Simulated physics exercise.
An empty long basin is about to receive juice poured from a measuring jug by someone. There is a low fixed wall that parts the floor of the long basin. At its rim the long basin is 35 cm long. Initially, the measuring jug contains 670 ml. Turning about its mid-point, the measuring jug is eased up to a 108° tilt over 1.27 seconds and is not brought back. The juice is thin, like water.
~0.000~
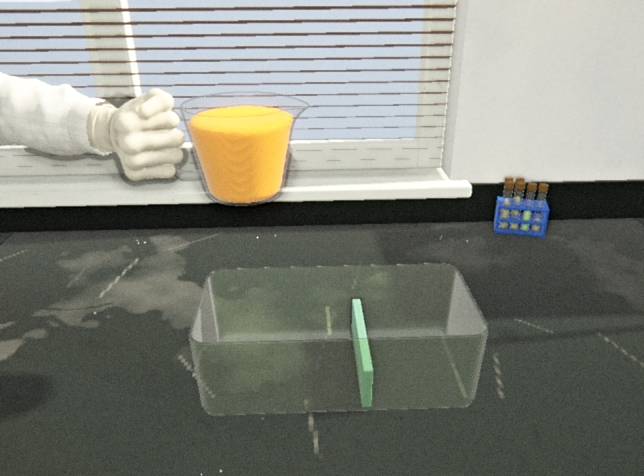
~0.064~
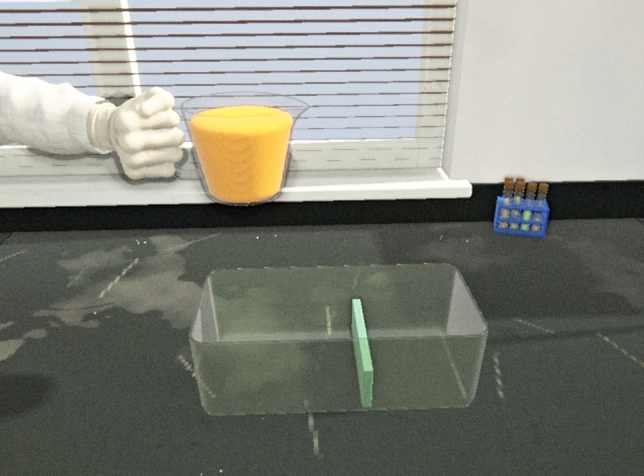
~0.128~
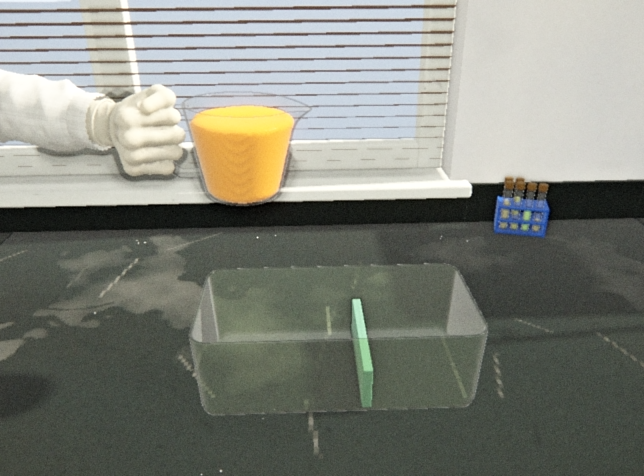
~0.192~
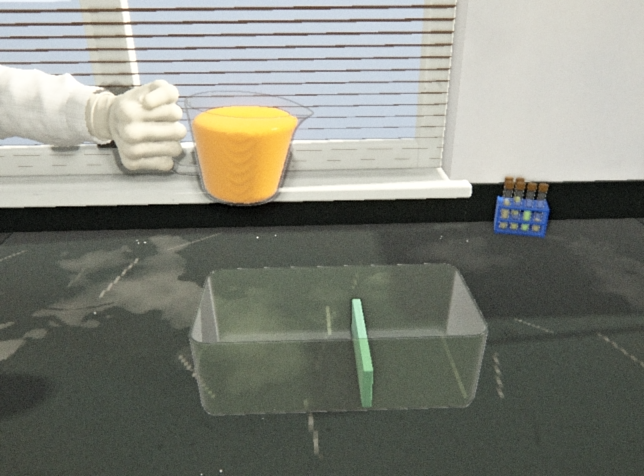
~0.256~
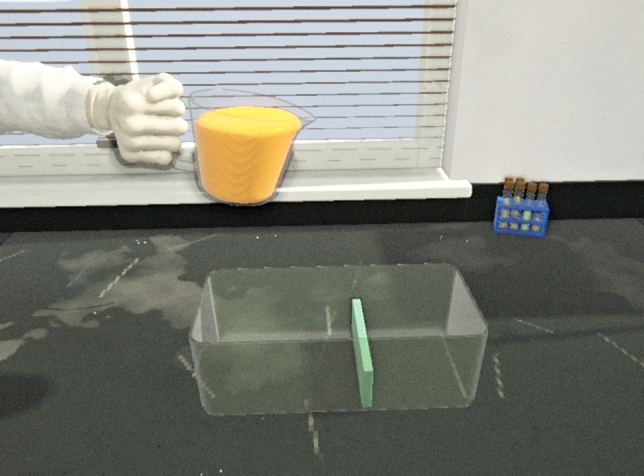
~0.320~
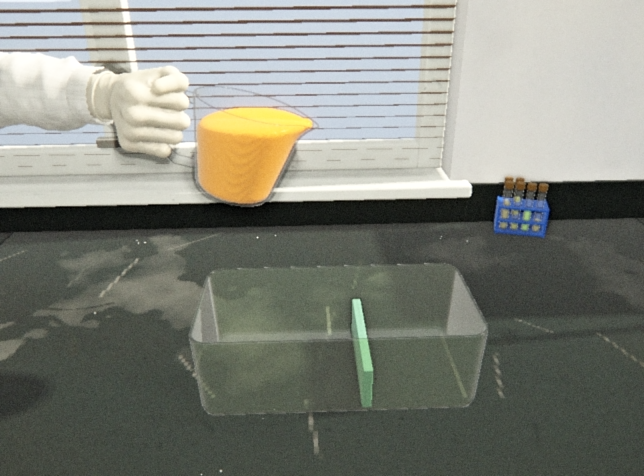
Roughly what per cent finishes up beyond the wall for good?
Roughly 62 per cent.
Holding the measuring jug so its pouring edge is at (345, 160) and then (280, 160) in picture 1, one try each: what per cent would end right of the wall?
The first try gives 85 percent and the second 5 percent.
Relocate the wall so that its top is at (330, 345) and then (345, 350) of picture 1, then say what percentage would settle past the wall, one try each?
The first gives near 90 per cent and the second near 80 per cent.
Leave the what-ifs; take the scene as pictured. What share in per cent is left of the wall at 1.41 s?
Left share: Approx. 36 %.
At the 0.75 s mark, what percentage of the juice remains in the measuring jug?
Some 58 per cent.
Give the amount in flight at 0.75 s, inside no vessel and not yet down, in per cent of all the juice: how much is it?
About 28 per cent.
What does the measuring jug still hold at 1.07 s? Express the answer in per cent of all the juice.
Roughly 8 percent remains.
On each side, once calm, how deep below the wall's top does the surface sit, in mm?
Near 52 mm for the left and near 40 mm for the right.
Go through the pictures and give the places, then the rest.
In the first picture, it leans 0°; its right rim is at (310, 104); the juice meets the walls at (189, 118) and (293, 116); the long basin's rim runs from (200, 304) to (471, 297); the wall's top is at (362, 333).
In the second picture, it leans 1°; its right rim is at (310, 105); the juice meets the walls at (190, 118) and (294, 117).
In the third picture, it leans 3°; its right rim is at (312, 108); the juice meets the walls at (191, 117) and (294, 117).
In the fourth picture, it leans 6°; its right rim is at (314, 112); the juice meets the walls at (194, 117) and (297, 118).
In the fifth picture, it leans 10°; its right rim is at (317, 118); the juice meets the walls at (196, 118) and (302, 118).
In the sixth picture, it leans 16°; its right rim is at (320, 125); the juice meets the walls at (198, 120) and (312, 121).
Then, 0.75 s in, the tilt is 70° and 59 per cent is still to pour, 1 is left of the wall and 12 right of it.
Then, 1.07 s in, the tilt is 102° and 8 per cent is still to pour, 16 is left of the wall and 60 right of it.
Then, 1.41 s in, the tilt is 108° and 0 per cent is still to pour, 35 is left of the wall and 62 right of it.
Then, 1.77 s in, the tilt is 108° and 0 per cent is still to pour, 35 is left of the wall and 62 right of it.
Finally, 35 per cent lies left of the wall, 62 right of it and 2 outside.
